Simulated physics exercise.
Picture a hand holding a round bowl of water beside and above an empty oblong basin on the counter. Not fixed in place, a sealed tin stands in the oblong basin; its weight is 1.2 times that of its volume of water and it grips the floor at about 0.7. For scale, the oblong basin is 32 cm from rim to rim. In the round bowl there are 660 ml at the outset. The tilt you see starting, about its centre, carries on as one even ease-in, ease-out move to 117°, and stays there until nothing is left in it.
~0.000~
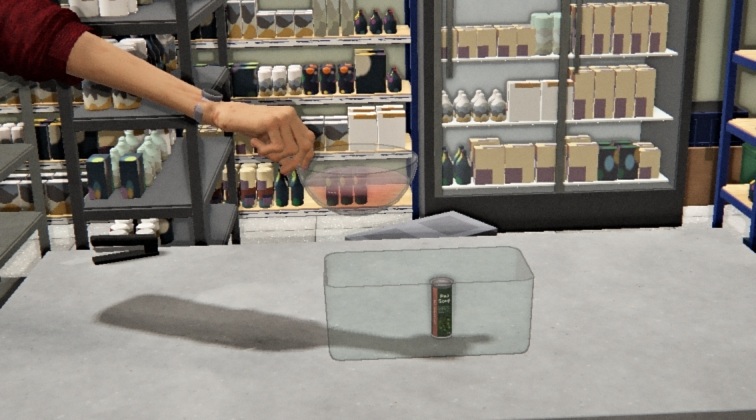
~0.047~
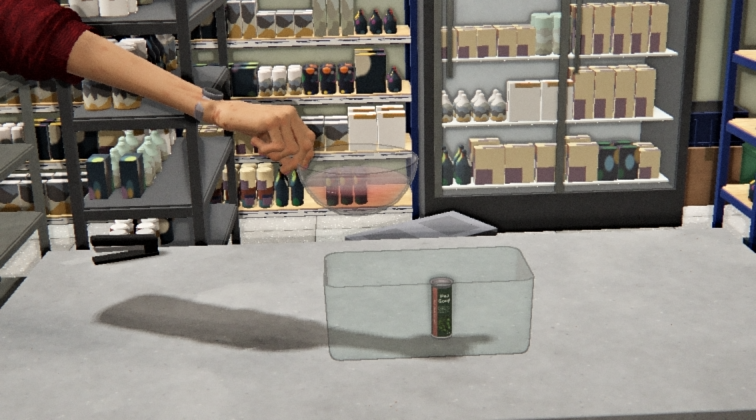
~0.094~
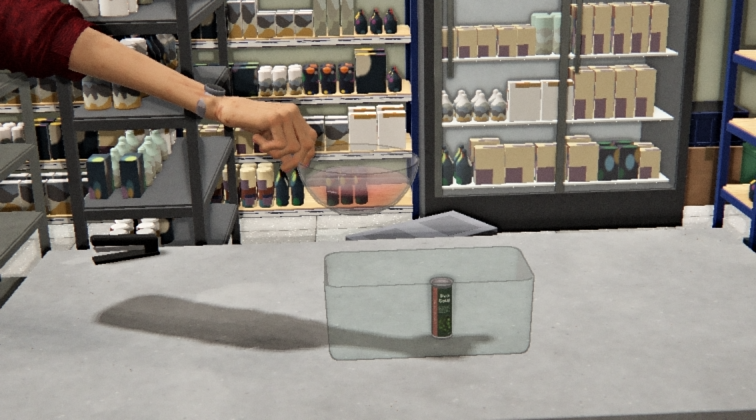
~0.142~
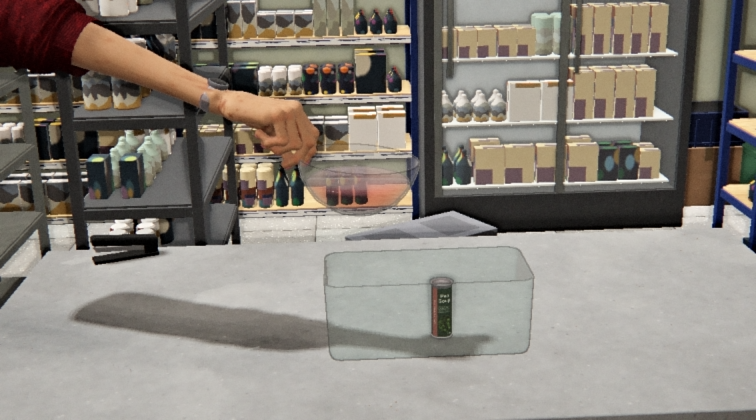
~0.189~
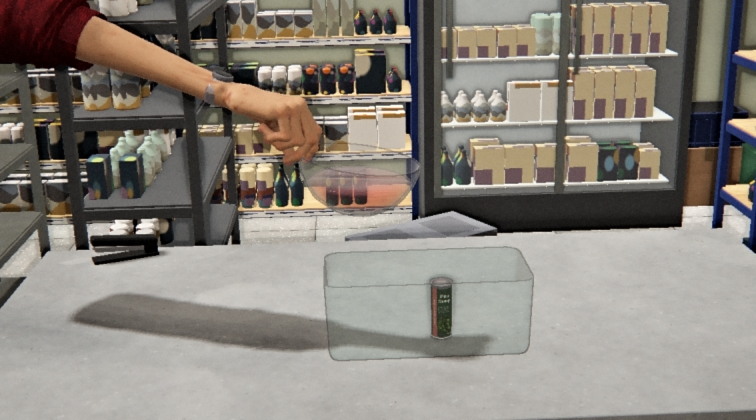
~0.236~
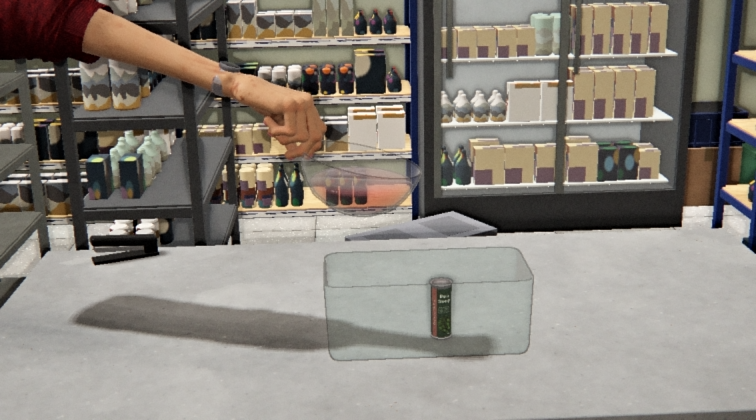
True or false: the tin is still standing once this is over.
True.
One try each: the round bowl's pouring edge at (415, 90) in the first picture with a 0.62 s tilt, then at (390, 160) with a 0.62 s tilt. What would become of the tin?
Try 1: Still standing; try 2: Tipped over.
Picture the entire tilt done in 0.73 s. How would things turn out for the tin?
Then the tin does not tip.
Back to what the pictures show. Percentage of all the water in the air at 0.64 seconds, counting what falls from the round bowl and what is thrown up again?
At that moment, about 40 percent.
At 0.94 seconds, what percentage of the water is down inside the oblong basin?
It works out near 98 per cent.
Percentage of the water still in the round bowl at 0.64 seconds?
Roughly 38 percent.
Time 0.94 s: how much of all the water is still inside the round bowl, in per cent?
Around 0 in a hundred.
By 0.64 s the tilt is 75° and 38 per cent is still to pour; the tin stands where it began.
By 0.94 s the tilt is 112° and 0 per cent is still to pour; the tin stands where it began.
By 1.25 s the tilt is 117° and 0 per cent is still to pour; the tin stands where it began.
By 1.59 s the tilt is 117° and 0 per cent is still to pour; the tin stands where it began.
At rest the tin stands where it began.
